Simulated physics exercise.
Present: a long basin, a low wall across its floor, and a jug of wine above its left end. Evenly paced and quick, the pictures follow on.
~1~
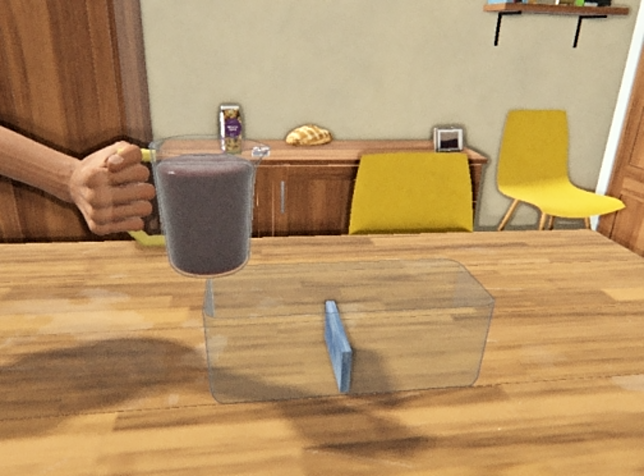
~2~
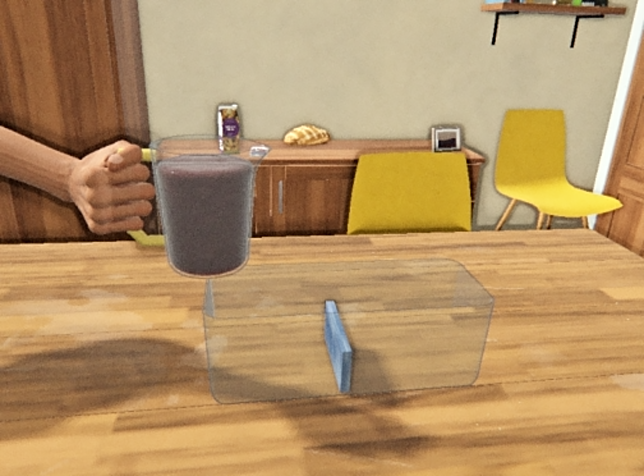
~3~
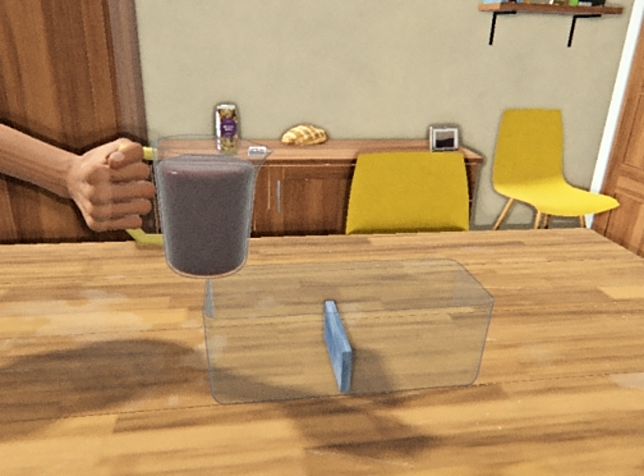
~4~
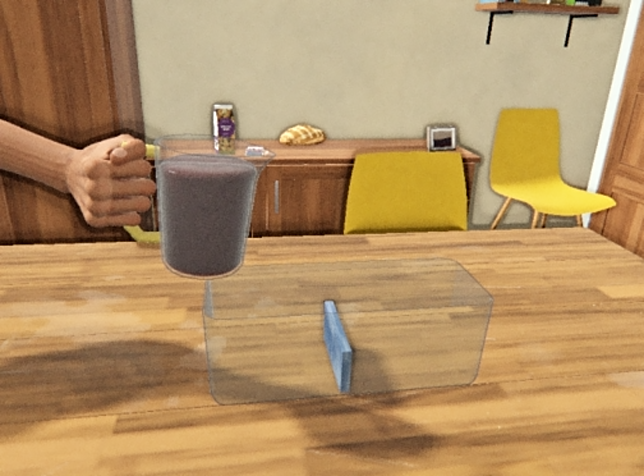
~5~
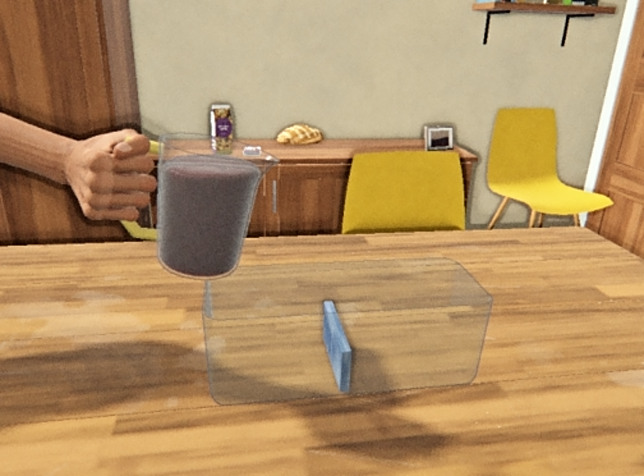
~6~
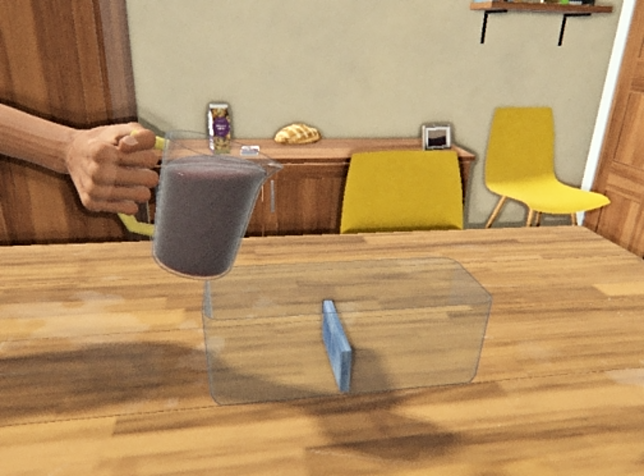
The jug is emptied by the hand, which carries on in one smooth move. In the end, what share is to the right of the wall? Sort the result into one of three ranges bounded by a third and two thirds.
It falls in the bottom range, below a third.
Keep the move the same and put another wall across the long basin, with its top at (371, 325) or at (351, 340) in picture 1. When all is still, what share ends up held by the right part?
With the first placement it is 5 %, with the second 20 %.
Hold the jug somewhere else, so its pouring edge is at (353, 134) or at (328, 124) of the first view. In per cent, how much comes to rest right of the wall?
Start one gives some 100 %, start two some 95 %.
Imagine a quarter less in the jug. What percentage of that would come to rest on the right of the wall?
About 5 %.
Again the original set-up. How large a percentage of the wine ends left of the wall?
It is close to 80 per cent.
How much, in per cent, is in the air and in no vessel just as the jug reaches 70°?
Roughly 15 %.
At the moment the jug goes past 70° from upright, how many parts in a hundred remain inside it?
About 80 %.
A moment on, the tilt is 70° and 80 per cent is still to pour, 3 is left of the wall and 3 right of it.
Next, the tilt is 93° and 38 per cent is still to pour, 31 is left of the wall and 18 right of it.
Then the tilt is 94° and 10 per cent is still to pour, 64 is left of the wall and 21 right of it.
Later the tilt is 94° and 2 per cent is still to pour, 75 is left of the wall and 22 right of it.
At rest 78 per cent lies left of the wall, 22 right of it and 1 outside.
